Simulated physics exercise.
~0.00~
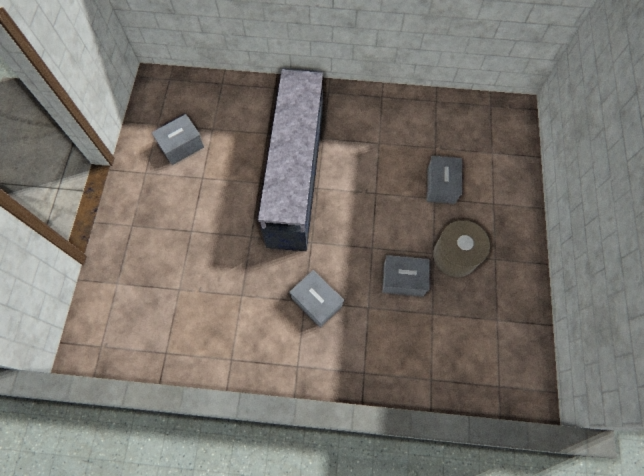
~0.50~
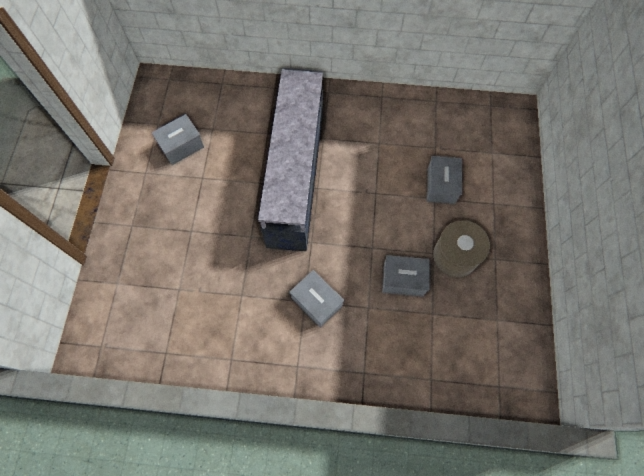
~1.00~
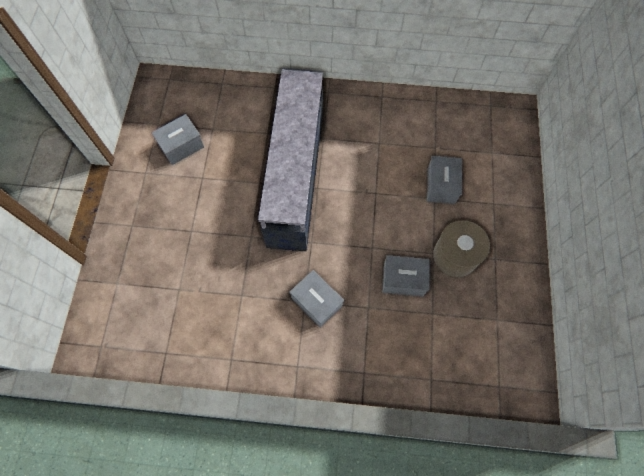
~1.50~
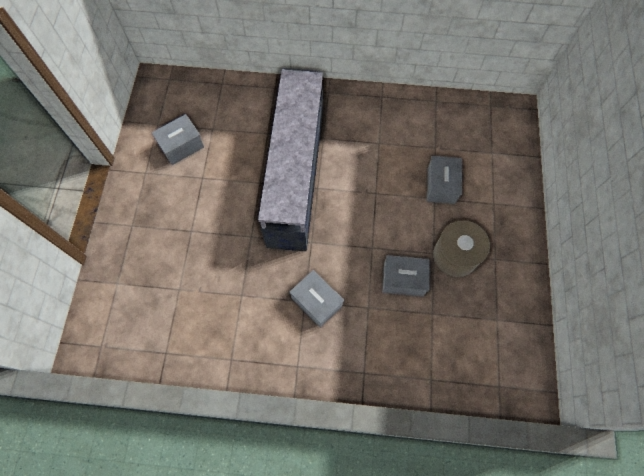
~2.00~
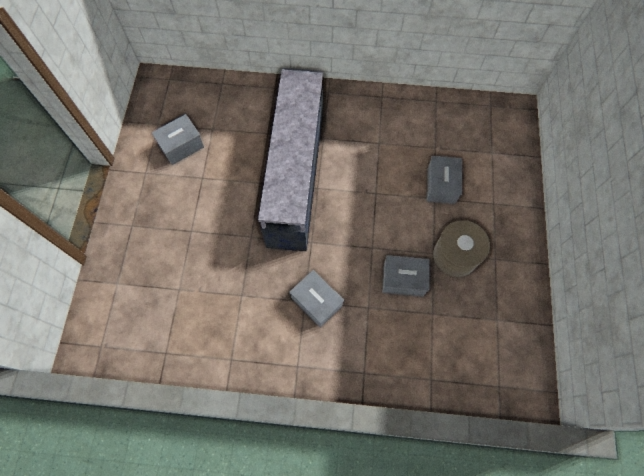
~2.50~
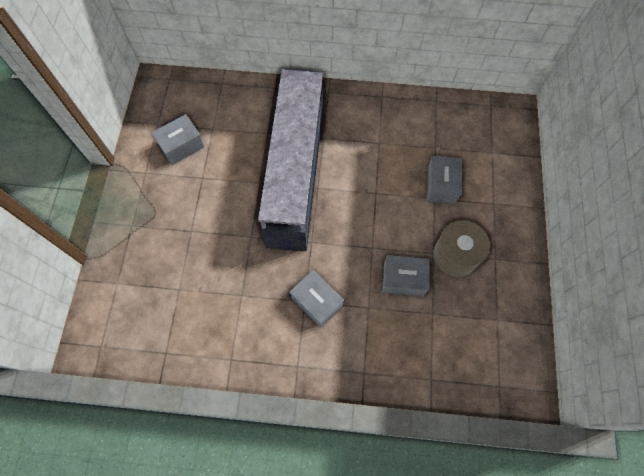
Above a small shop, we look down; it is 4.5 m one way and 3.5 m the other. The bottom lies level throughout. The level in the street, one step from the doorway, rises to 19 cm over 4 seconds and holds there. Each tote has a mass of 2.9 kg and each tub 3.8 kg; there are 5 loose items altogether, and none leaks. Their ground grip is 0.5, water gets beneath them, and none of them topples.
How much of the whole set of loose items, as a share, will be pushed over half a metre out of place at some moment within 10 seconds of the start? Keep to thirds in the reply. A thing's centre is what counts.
My answer: One to two thirds.
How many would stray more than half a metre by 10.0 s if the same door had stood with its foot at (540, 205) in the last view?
Then 4 of them would.
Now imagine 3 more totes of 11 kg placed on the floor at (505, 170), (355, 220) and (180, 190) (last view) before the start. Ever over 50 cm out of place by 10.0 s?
Inside the limit, then inside the limit, then above the limit.
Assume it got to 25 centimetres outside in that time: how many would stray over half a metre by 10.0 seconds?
The count would be 3.
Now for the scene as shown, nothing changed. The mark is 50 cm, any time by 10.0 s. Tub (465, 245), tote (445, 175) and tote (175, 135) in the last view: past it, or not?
Result, in turn: Stayed within / stayed within / exceeded.
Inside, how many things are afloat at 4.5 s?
Of them, 0.
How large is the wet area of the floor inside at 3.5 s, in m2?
About 2.5 m2.
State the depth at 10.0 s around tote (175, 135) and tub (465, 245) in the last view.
First roughly 6 cm, second roughly 3 cm.
After 3.5 s 0 of 5 are over 50 cm from their spots; 0 afloat.
After 4.5 s 0 of 5 are over 50 cm from their spots; 0 afloat.
After 7.0 s 2 of 5 are over 50 cm from their spots; 1 afloat.
After 10.0 s 1 of 5 are over 50 cm from their spots, and 2 have been at some point; 5 afloat.
